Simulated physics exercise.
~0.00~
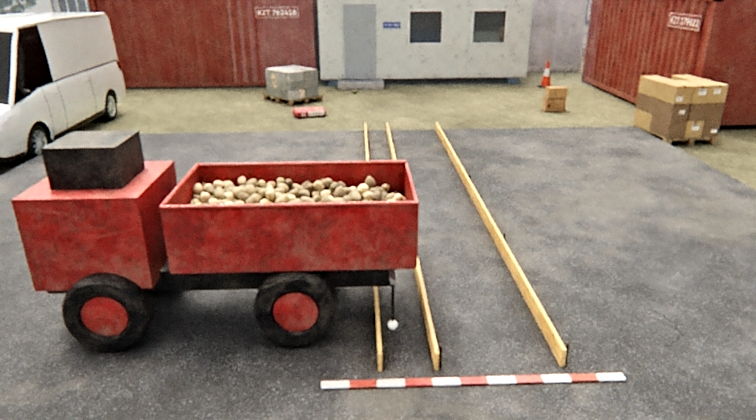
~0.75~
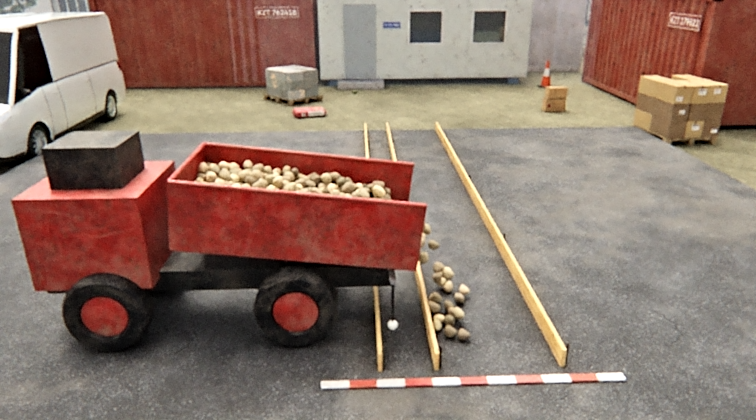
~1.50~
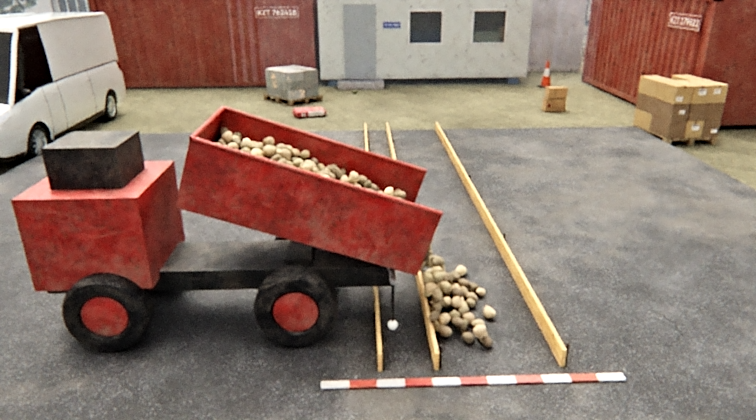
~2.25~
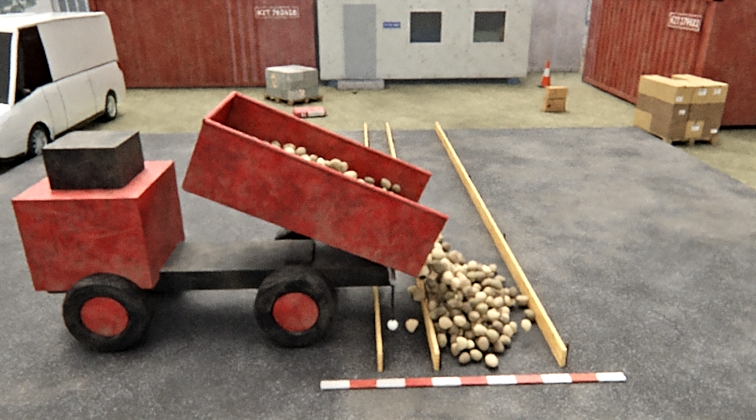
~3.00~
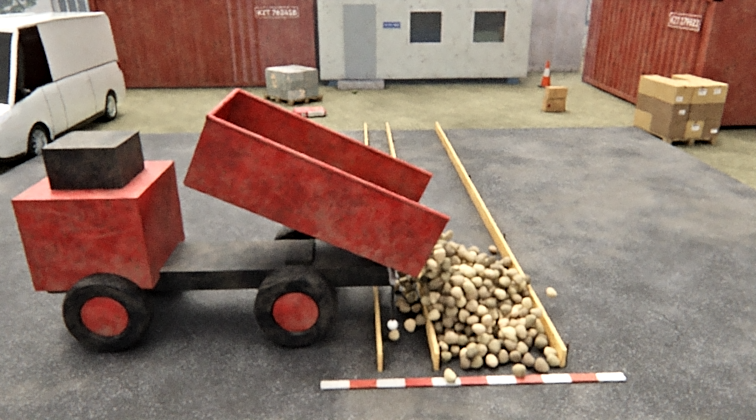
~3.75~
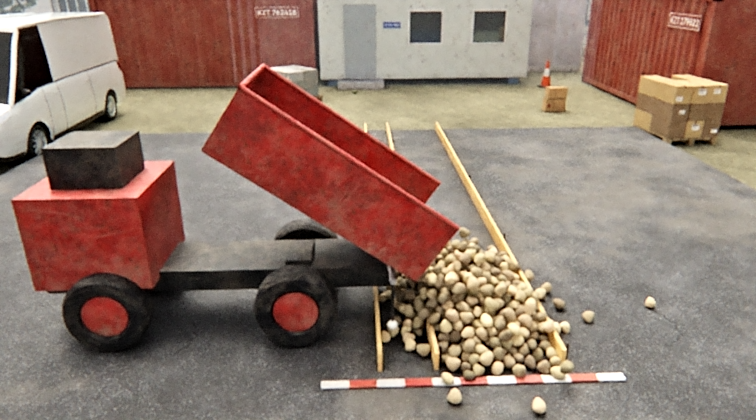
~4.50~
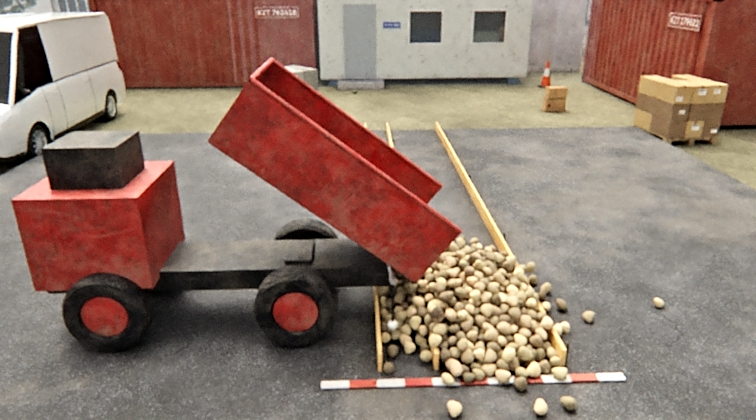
The clip shows a red truck tipping its bed of pale brown stones in stages, spilling them to the right over wooden boards on a paved yard, until the steeply raised bed stays still above a broad heap, with a few stones scattered beyond.
